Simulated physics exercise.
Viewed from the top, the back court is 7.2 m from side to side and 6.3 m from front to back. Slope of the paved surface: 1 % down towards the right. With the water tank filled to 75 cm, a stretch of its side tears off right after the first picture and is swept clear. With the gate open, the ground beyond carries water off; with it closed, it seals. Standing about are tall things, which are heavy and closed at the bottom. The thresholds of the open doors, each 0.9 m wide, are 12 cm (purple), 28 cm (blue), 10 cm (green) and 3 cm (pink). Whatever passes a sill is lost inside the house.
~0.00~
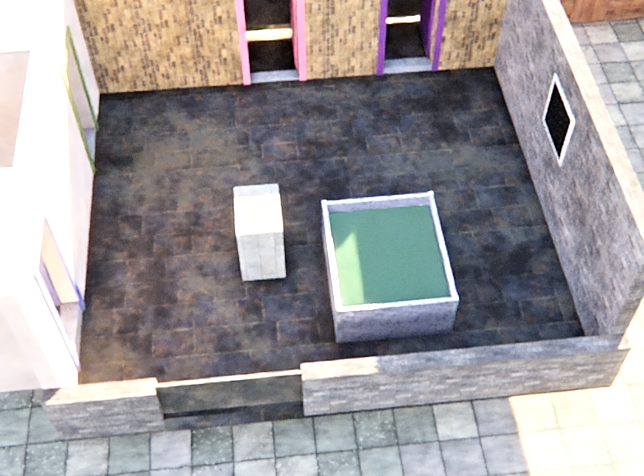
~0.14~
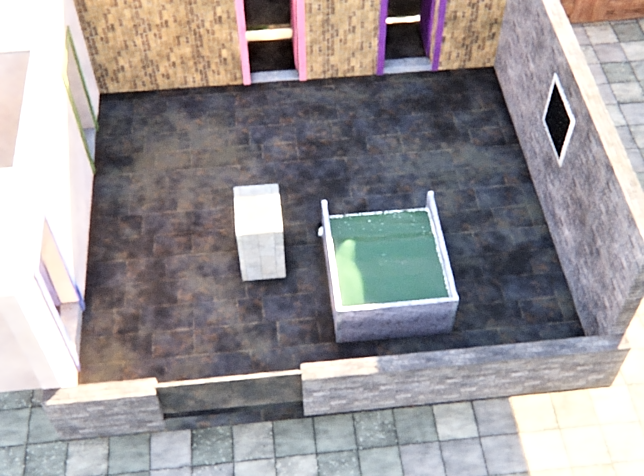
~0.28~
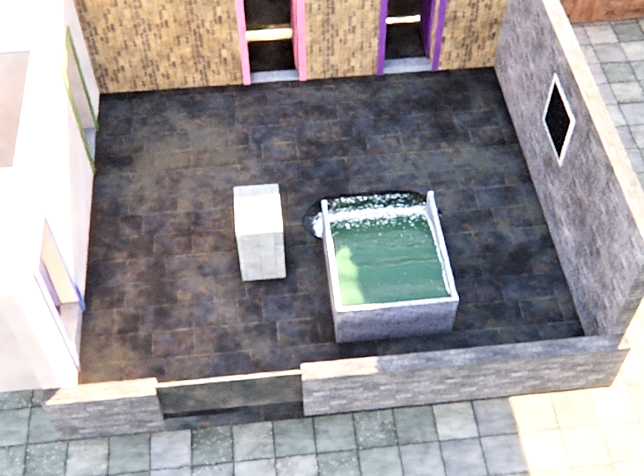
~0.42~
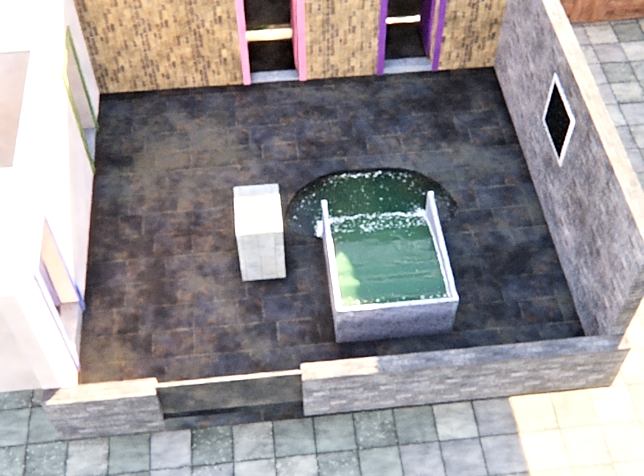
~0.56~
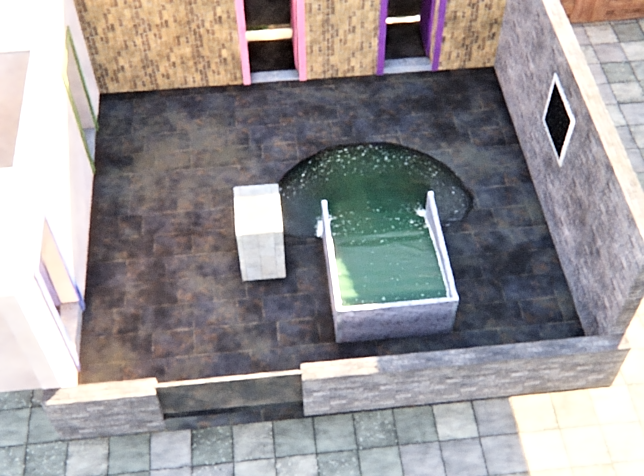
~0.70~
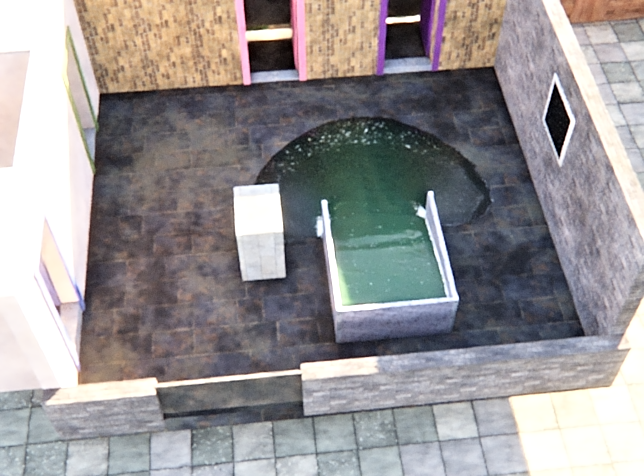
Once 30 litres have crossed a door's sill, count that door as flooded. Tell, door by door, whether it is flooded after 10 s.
Purple door - yes; blue door - no; green door - no; pink door - yes.
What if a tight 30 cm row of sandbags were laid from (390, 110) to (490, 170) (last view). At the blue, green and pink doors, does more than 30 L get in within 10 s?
In that case blue gets no more than allowed, green gets no more than allowed, pink gets more than allowed.
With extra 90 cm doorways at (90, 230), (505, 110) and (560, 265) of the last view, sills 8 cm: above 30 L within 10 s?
Less, more, less.
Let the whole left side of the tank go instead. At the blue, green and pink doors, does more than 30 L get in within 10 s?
Then blue would come out on the low side, green on the low side and pink on the high side.
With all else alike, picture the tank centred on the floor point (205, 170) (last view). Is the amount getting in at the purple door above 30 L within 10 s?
Well, purple ends up inside the mark.
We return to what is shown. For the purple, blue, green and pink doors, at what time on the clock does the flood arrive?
Times: Purple 1.1 seconds, blue 6.0 seconds, green 3.6 seconds, pink 1.2 seconds.
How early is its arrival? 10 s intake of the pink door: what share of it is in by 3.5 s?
Estimate: Around 70 per cent.
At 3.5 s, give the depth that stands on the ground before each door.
In centimetres, the purple door has 18, the blue door 0, the green door 2 and the pink door 13.
After 1.4 s water covers 35 % of the floor and is deepest (30 cm) near (348, 77); purple door 20 cm at the sill, 5 L in, blue door not reached, green door not reached, pink door 9 cm at the sill, 5 L in.
After 2.2 s water covers 45 % of the floor and is deepest (40 cm) near (483, 68); purple door 27 cm at the sill, 54 L in, blue door not reached, green door not reached, pink door 19 cm at the sill, 76 L in.
After 3.5 s water covers 45 % of the floor and is deepest (26 cm) near (483, 68); purple door 18 cm at the sill, 109 L in, blue door not reached, green door not reached, pink door 13 cm at the sill, 180 L in.
After 6.0 s water covers 70 % of the floor and is deepest (12 cm) near (592, 363); purple door 7 cm at the sill, 124 L in, blue door not reached, green door 6 cm at the sill, 1 L in, pink door 8 cm at the sill, 237 L in.
After 10.0 s water covers 95 % of the floor and is deepest (10 cm) near (592, 363); purple door 5 cm at the sill, 124 L in, blue door 1 cm at the sill, 0 L in, green door 4 cm at the sill, 1 L in, pink door 4 cm at the sill, 256 L in.
